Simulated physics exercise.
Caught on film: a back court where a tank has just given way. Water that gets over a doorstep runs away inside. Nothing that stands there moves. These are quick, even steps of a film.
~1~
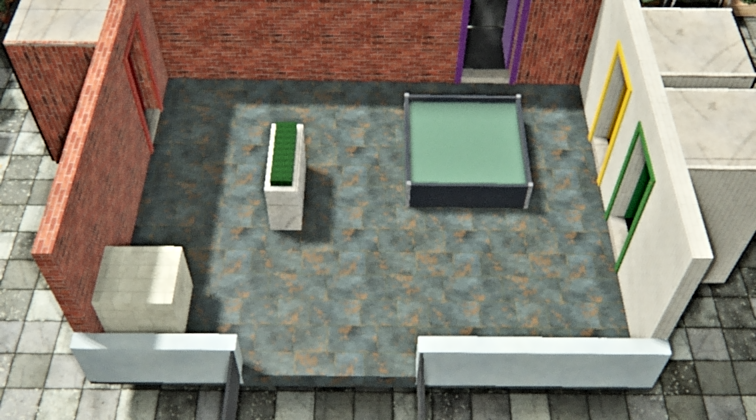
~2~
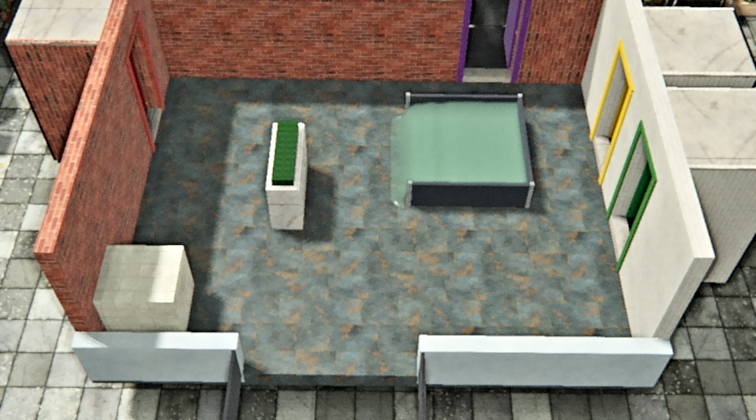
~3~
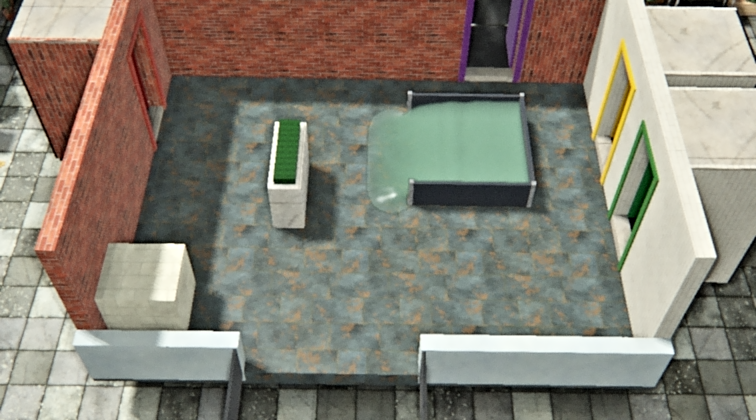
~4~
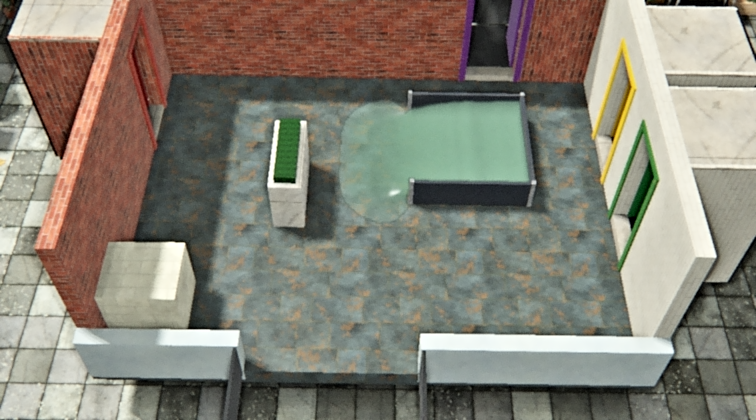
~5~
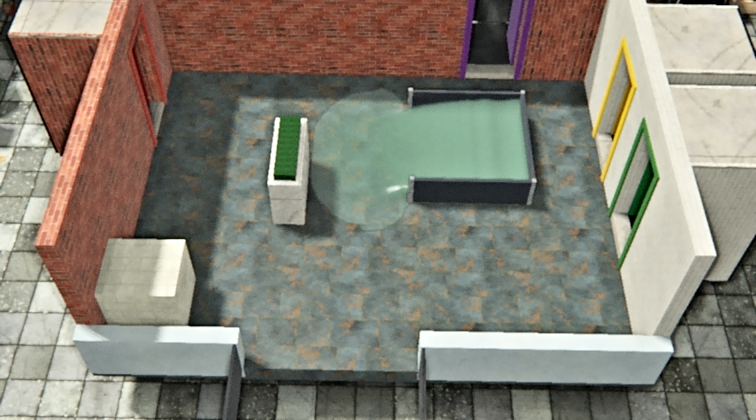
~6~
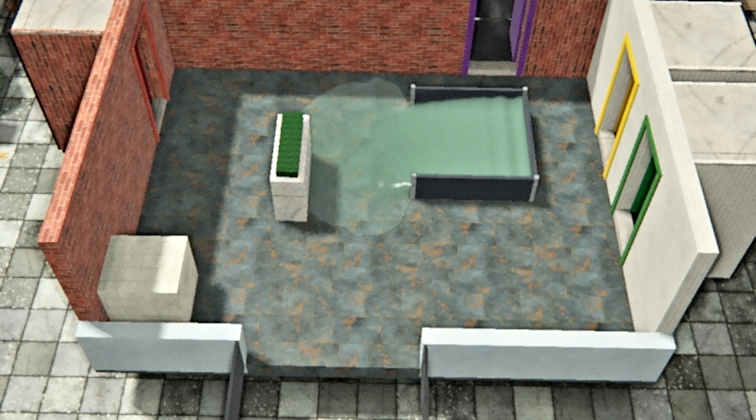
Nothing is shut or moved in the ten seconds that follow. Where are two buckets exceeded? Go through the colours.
The purple door admits no more than that; the yellow door admits no more than that; the green door admits no more than that; the red door lets in a lot.
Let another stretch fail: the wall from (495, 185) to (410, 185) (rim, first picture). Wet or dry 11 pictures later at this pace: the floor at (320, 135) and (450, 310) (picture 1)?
In that order: No water, wet.
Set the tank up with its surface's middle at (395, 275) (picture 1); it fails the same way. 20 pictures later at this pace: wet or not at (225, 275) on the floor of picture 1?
At that place: Wet.
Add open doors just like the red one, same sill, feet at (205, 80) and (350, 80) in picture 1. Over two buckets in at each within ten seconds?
One after the other: Lets more in, lets less in.
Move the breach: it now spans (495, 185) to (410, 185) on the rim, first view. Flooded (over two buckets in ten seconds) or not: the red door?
The red door is under.
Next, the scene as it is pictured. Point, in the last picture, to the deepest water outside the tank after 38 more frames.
Around (130, 263).
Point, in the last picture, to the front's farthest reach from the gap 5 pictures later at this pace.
Near (180, 135).
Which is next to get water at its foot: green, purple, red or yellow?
First comes the red-painted one.
A moment on, water covers 25 % of the floor; the purple door not reached, the yellow door not reached, the green door not reached, the red door not reached.
Next, water covers 35 % of the floor; the purple door not reached, the yellow door not reached, the green door not reached, the red door under two buckets in.
Then, water covers 50 % of the floor; the purple door not reached, the yellow door not reached, the green door not reached, the red door over two buckets in.
Later, water covers 65 % of the floor; the purple door not reached, the yellow door not reached, the green door not reached, the red door far over two buckets in.
In the end, water covers 80 % of the floor; the purple door wet at the sill, nothing in, the yellow door not reached, the green door wet at the sill, nothing in, the red door far over two buckets in.
